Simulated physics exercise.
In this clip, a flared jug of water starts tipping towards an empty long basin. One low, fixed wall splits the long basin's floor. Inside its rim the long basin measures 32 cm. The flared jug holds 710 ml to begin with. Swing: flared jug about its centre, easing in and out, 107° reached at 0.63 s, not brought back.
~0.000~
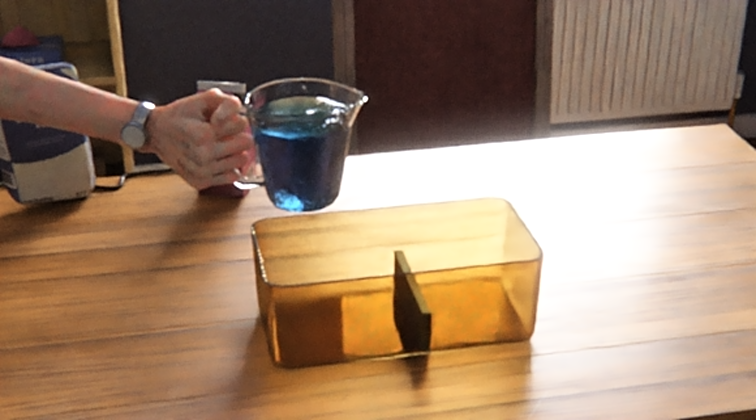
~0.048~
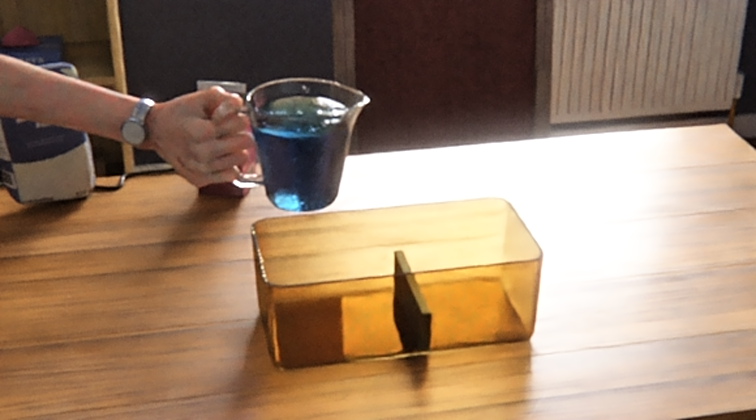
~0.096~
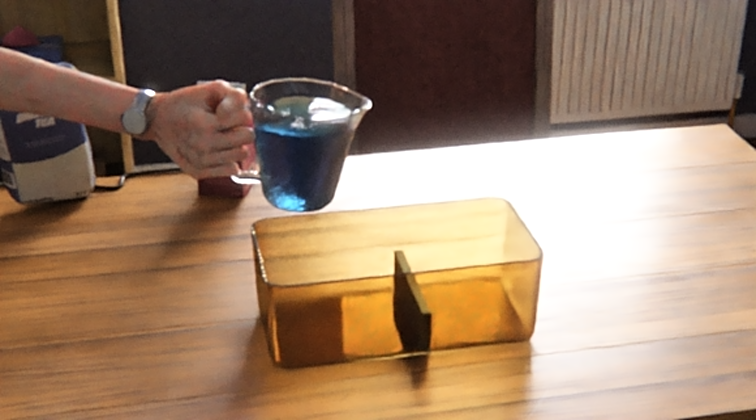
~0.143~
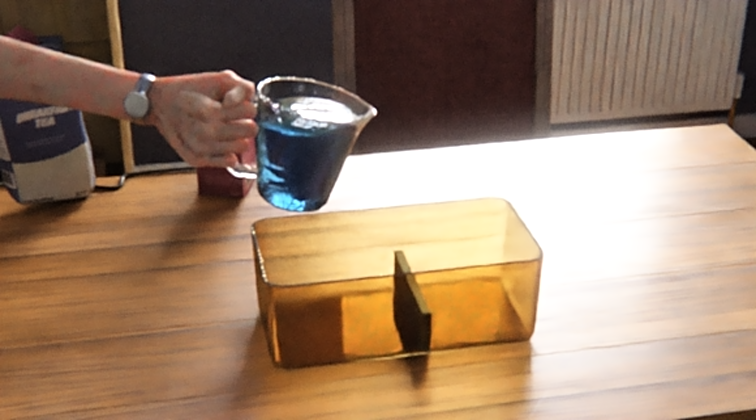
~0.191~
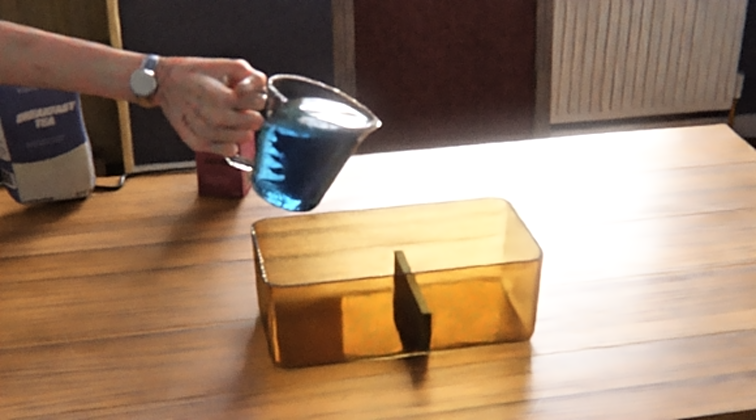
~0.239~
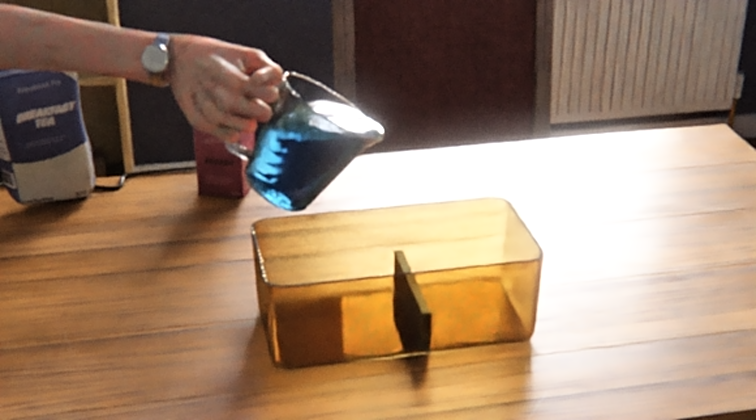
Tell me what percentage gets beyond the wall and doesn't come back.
Around 38 % gets beyond the wall and stays.
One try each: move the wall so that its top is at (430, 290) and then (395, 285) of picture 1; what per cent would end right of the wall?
In order, 20 and 70 per cent.
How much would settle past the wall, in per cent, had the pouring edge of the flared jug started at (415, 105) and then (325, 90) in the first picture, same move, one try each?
About 90 %, then about 5 %.
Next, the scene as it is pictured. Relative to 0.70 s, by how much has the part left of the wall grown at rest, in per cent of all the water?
Difference: Approx. 14 %.
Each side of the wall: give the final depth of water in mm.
Once settled, the left stands around 16 mm and the right around 14 mm.
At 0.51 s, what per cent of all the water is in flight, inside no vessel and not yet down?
At that moment, about 26 percent.
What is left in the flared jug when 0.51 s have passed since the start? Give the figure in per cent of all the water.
I'd put it near 44 percent.
Then, 0.51 s in, the tilt is 97° and 45 per cent is still to pour, 4 is left of the wall and 26 right of it.
Then, 0.70 s in, the tilt is 107° and 6 per cent is still to pour, 46 is left of the wall and 38 right of it.
Then, 0.91 s in, the tilt is 107° and 0 per cent is still to pour, 59 is left of the wall and 37 right of it.
Then, 1.13 s in, the tilt is 107° and 0 per cent is still to pour, 60 is left of the wall and 38 right of it.
Finally, 60 per cent lies left of the wall, 38 right of it and 2 outside.
